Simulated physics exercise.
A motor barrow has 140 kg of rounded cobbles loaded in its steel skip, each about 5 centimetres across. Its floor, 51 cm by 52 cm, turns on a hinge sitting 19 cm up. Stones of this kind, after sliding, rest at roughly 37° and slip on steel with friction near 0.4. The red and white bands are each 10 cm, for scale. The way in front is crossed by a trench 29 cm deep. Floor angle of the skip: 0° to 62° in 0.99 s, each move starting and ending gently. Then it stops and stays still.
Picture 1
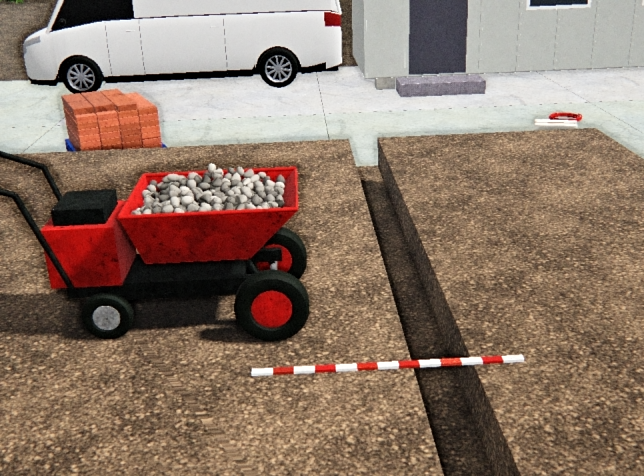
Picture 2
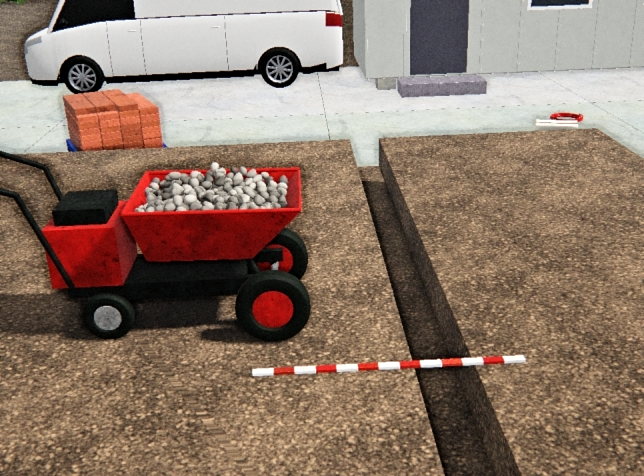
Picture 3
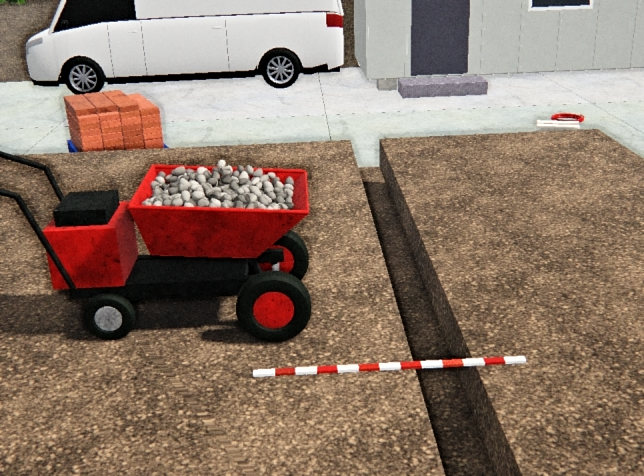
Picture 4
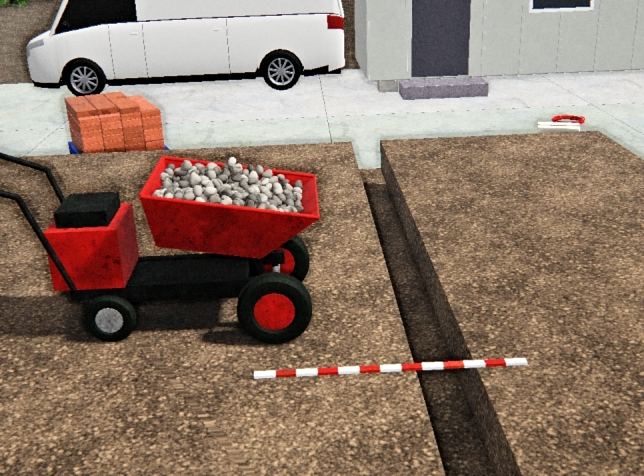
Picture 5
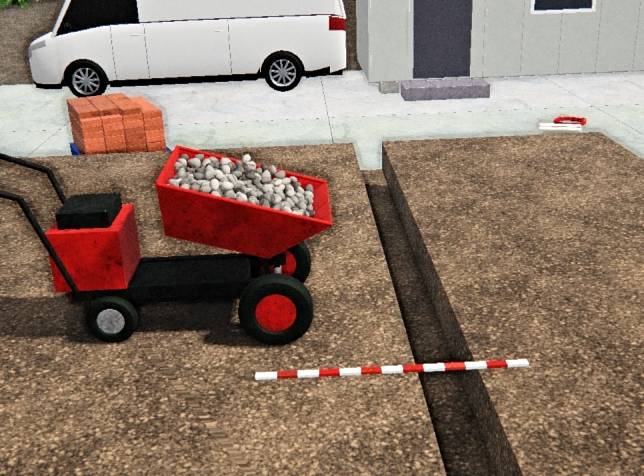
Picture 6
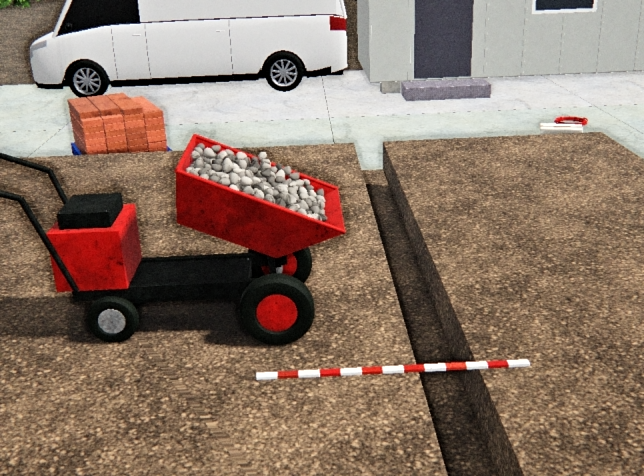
A red motor barrow full of rounded grey stones slowly raised the back of its skip, tilting it forward to the right, while its wheels stayed still on the dirt beside a narrow trench.
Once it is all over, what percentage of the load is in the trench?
Roughly 91 percent of the load is in the trench.
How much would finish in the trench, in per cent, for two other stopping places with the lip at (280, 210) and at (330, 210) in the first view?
First place: Near 80%; second place: Near 65%.
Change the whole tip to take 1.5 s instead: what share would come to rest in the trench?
Then about 95 per cent.
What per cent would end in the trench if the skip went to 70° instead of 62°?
Close to 95 per cent then.
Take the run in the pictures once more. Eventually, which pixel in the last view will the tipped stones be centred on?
Centre estimate: Around (426, 334).
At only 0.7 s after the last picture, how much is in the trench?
Close to 20 per cent at that time.
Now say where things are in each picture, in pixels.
The skip is at 0°, its lip at (297, 209); the top of the load is at (203, 177), in the first picture.
Lip at (301, 210), floor tilted 1°, highest stones at (205, 176), in the second picture.
Lip at (308, 213), floor tilted 5°, highest stones at (201, 176), in the third picture.
Lip at (319, 218), floor tilted 10°, highest stones at (190, 171), in the fourth picture.
The skip is at 17°, its lip at (332, 225); the top of the load is at (196, 164), in the fifth picture.
The skip is at 24°, its lip at (345, 232); the top of the load is at (212, 155), in the sixth picture.
Then, 0.3 s after the last picture the floor is at 52°, 100 % in the skip; the foremost stones are at (367, 249).
Then, 0.7 s after the last picture the floor is at 62°, 72 % in the skip, 7 % short of the trench, 22 % in the trench; the foremost stones are at (449, 330).
Then, 1.0 s after the last picture the floor is at 62°, 33 % in the skip, 5 % short of the trench, 58 % in the trench, 4 % past the trench; the foremost stones are at (512, 302).
Then, 3.0 s after the last picture the floor is at 62°, 0 % in the skip, 5 % short of the trench, 91 % in the trench, 5 % past the trench; the foremost stones are at (567, 283).
